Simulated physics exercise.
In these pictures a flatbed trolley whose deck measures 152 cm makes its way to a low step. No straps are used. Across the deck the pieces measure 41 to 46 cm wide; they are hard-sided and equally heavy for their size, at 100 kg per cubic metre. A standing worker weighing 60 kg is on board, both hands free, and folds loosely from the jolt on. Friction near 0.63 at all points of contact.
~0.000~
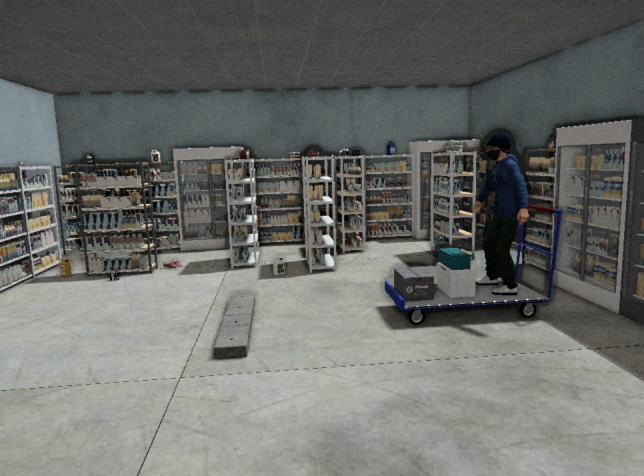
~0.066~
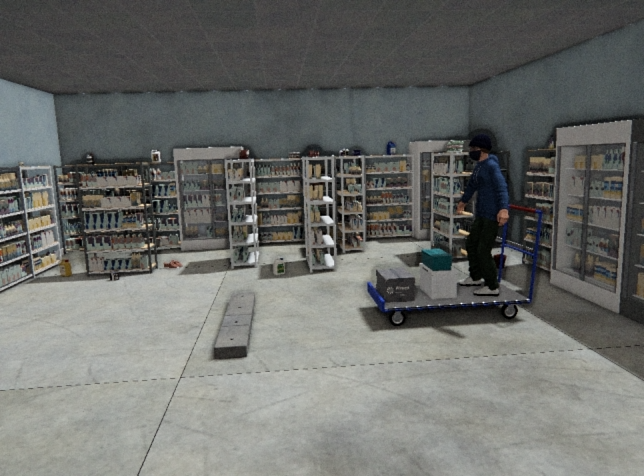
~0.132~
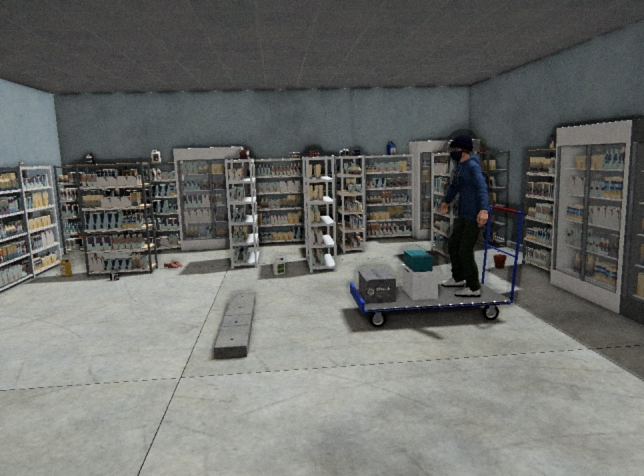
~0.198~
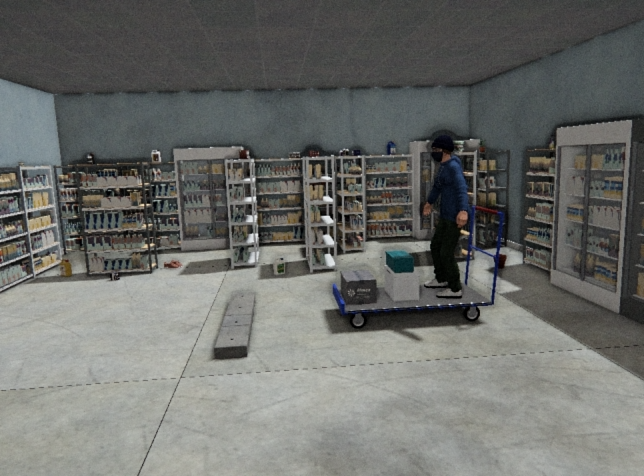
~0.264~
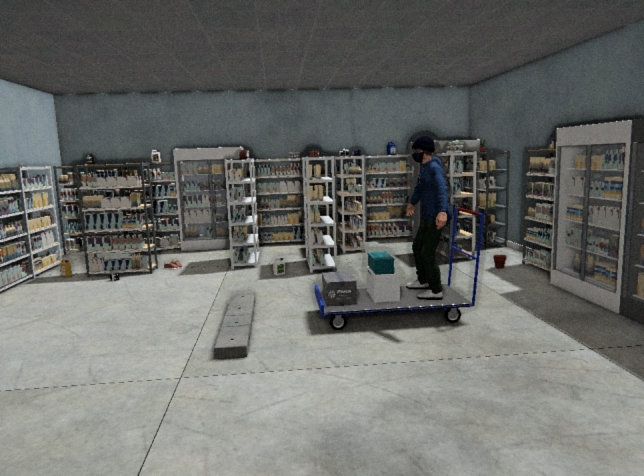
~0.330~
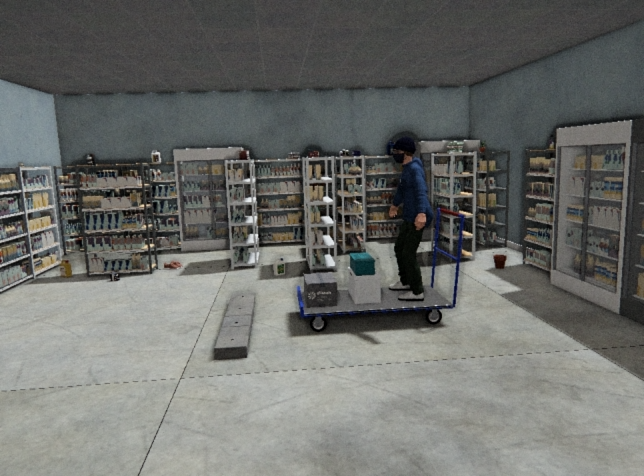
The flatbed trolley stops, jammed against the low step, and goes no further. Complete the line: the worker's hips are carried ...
The worker's hips are carried over the front rim.
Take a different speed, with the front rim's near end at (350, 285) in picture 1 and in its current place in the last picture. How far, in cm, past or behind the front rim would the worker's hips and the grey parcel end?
In that run, the hips end up 70 cm back from the front rim and grey ends up 20 cm back.
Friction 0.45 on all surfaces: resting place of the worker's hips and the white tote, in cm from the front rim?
So the hips finish 80 beyond the front rim while the white load stays 50 short of it.
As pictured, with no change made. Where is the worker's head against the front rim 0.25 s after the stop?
The head is some 30 cm back from the front rim.
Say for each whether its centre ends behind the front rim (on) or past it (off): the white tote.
End result - white: Stays.
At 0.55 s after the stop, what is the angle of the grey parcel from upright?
Its tilt is about 0°.
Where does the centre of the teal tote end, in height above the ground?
Its centre ends some 15 cm up.
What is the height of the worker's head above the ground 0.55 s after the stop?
Height: Approx. 60 cm above ground.
After 0.52 s the deck stops.
After 0.77 s the worker's hips are 67 cm behind the rim, near (303, 230) in the last picture's view.
After 1.07 s the worker's hips are 16 cm behind the rim, near (256, 262) in the last picture's view.
After 1.52 s the worker's hips are 38 cm past the rim, near (205, 292) in the last picture's view.
When all is still (4.1 s), past the rim, teal tote, grey parcel and the worker's hips; behind it, white tote.
